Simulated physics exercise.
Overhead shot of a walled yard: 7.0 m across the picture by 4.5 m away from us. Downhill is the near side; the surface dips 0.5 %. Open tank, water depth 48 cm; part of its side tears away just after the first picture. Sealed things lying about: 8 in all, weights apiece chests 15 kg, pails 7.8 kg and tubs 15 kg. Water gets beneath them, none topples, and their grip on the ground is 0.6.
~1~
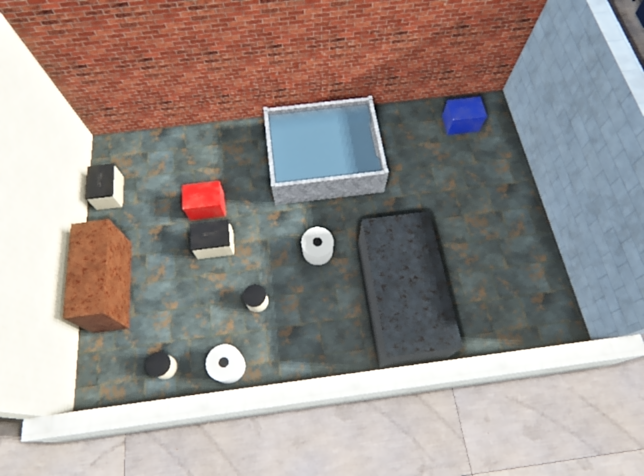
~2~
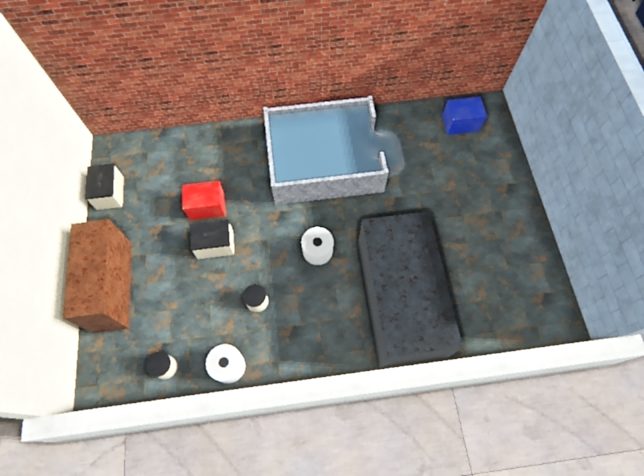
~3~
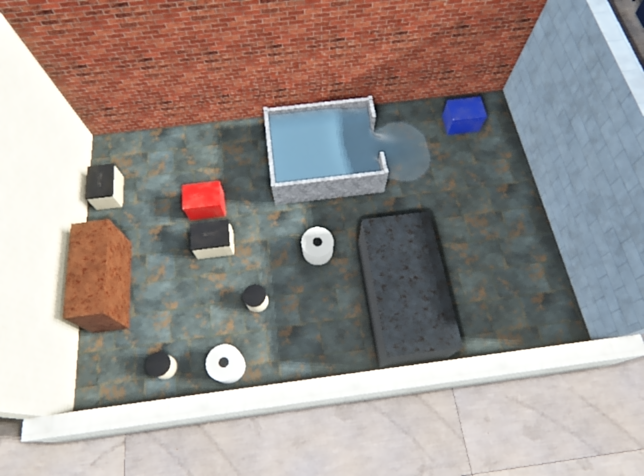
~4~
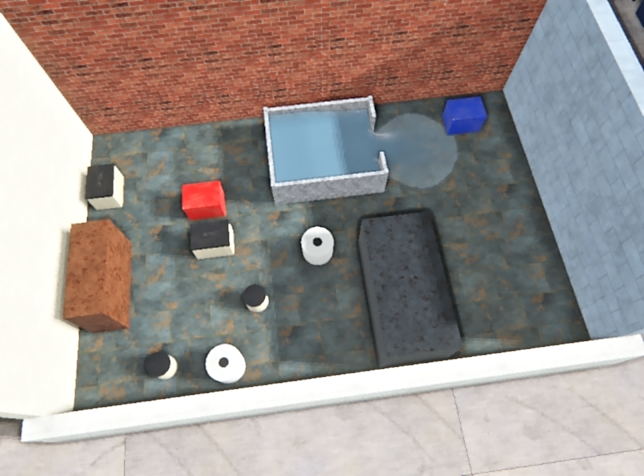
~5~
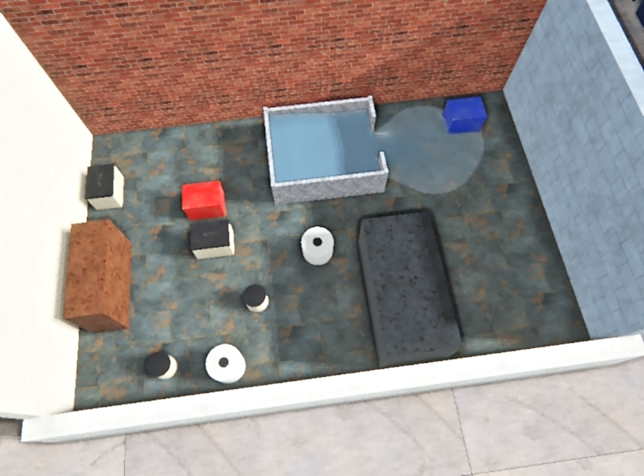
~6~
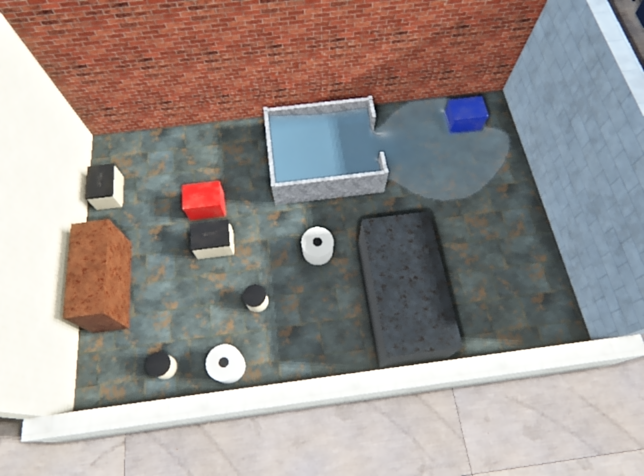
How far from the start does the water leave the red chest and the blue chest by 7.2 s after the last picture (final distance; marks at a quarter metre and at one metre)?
I'd say the red chest remains almost still. I'd say the blue chest goes a long distance.
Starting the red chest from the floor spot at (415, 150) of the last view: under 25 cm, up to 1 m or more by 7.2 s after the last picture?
Well, it is shoved a long way.
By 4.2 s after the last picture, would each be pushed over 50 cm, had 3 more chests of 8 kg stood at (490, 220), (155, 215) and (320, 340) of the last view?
Beyond it, within it, within it.
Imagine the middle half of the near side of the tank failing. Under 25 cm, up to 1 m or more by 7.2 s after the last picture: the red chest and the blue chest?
Outcome - red chest: No real movement, blue chest: No real movement.
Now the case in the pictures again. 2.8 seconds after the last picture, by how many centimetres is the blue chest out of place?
I'd put it at around 80 cm.
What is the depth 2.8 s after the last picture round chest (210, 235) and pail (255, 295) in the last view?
I'd put it at 0 cm and 0 cm respectively.
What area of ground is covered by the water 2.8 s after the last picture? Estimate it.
11.0 m2.
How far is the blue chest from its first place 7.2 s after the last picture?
I'd estimate some 250 centimetres.
Then, 0.9 s after the last picture the red chest is near (201, 195), 0.0 m from its start, aground; the blue chest is near (503, 97), 0.6 m from its start, afloat; 1 afloat.
Then, 2.8 s after the last picture the red chest is near (201, 195), 0.0 m from its start, aground; the blue chest is near (492, 141), 0.7 m from its start, afloat; 1 afloat.
Then, 4.8 s after the last picture the red chest is near (201, 195), 0.0 m from its start, aground; the blue chest is near (530, 243), 2.4 m from its start, aground; 0 afloat.
Then, 7.2 s after the last picture the red chest is near (201, 195), 0.0 m from its start, aground; the blue chest is near (521, 268), 2.7 m from its start, afloat; 1 afloat.
